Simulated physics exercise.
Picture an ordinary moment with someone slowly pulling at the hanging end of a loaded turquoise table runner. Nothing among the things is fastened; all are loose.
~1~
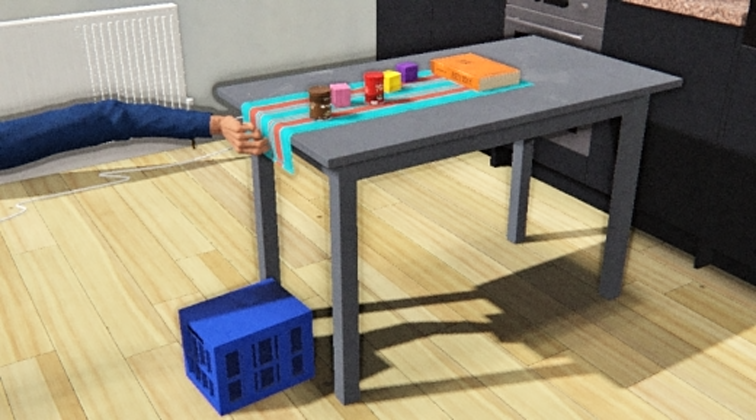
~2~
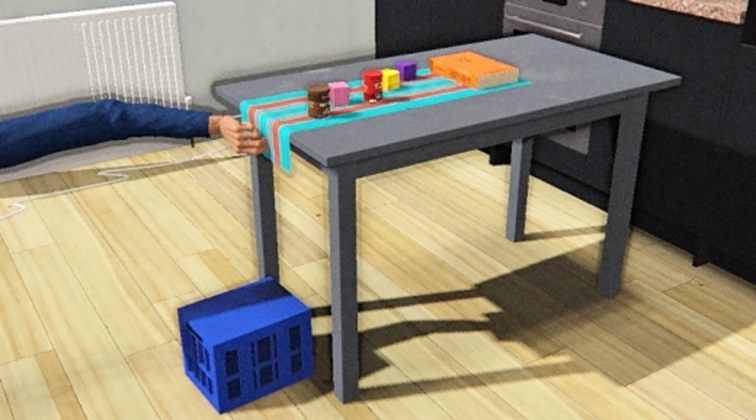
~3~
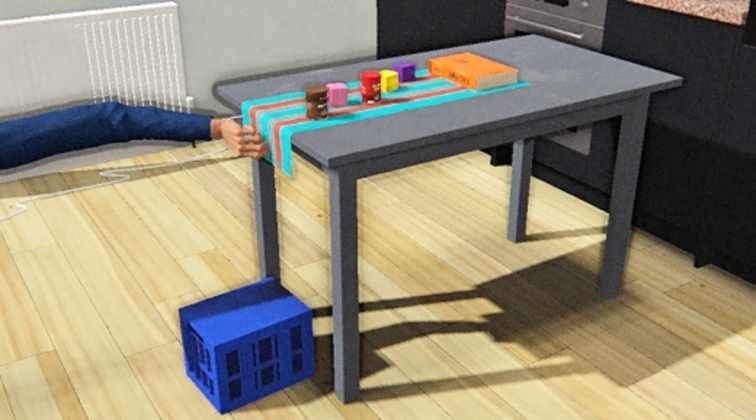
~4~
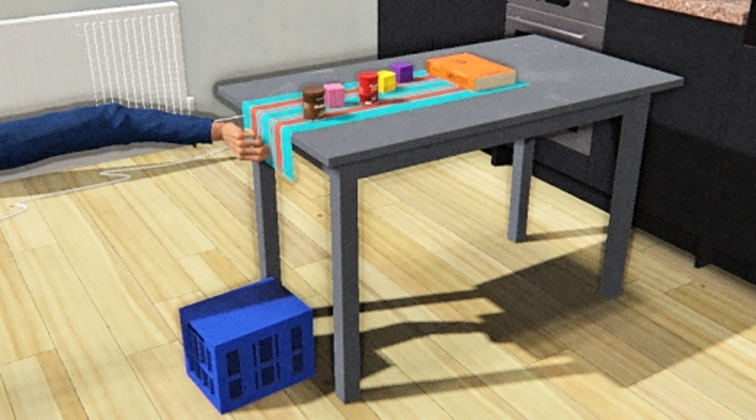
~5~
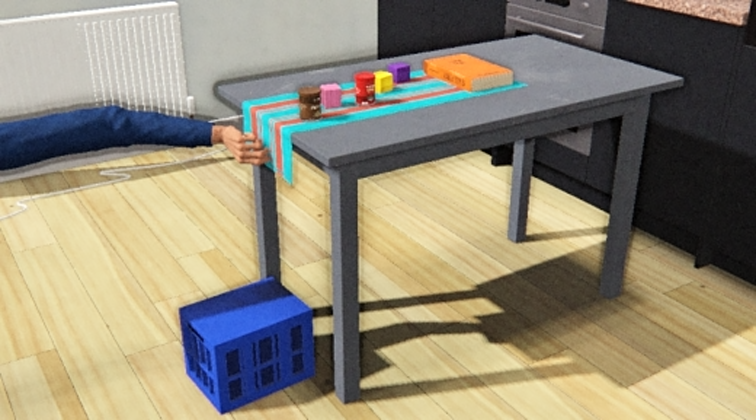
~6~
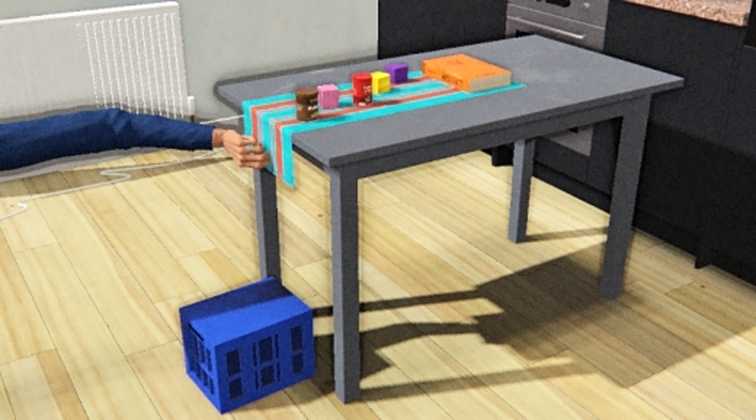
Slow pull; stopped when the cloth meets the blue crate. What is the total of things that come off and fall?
The total is four.
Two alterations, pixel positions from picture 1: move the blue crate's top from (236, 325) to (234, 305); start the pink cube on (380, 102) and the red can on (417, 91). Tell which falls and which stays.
Pink cube: Off. Red can: Still up.
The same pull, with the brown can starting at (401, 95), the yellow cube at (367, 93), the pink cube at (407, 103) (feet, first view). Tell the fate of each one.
You'd see the brown can go down, the yellow cube go down and the pink cube go down.
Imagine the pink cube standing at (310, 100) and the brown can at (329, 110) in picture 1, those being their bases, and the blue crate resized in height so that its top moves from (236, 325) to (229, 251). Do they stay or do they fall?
Pink cube: Lost; brown can: Lost.
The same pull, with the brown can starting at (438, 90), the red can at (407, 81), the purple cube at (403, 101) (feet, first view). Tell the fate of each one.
The brown can will stay where it is, the red can will end up down, and the purple cube will end up down.
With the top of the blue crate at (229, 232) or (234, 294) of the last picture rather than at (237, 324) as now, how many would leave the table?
Then 1 and 3.
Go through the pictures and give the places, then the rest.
The first frame shows hem (293, 174); brown can (320, 89); pink cube (340, 86); red can (374, 74); yellow cube (389, 74); purple cube (407, 65); top of the crate (236, 325).
The second frame shows hem (290, 173); brown can (318, 88).
The third frame shows hem (291, 177); pink cube (337, 86).
The fourth frame shows hem (294, 181); red can (369, 74); top of the crate (236, 324).
The fifth frame shows hem (292, 185); yellow cube (381, 74).
The sixth frame shows hem (294, 188); brown can (307, 91); pink cube (328, 88); red can (363, 76); yellow cube (378, 75); purple cube (397, 66).
Soon after, hem near (270, 244); brown can and pink cube gone.
Then, hem near (271, 286); brown can, pink cube, red can and yellow cube gone.
At rest, hem on the crate; brown can, pink cube, red can and yellow cube gone. The table loses four.
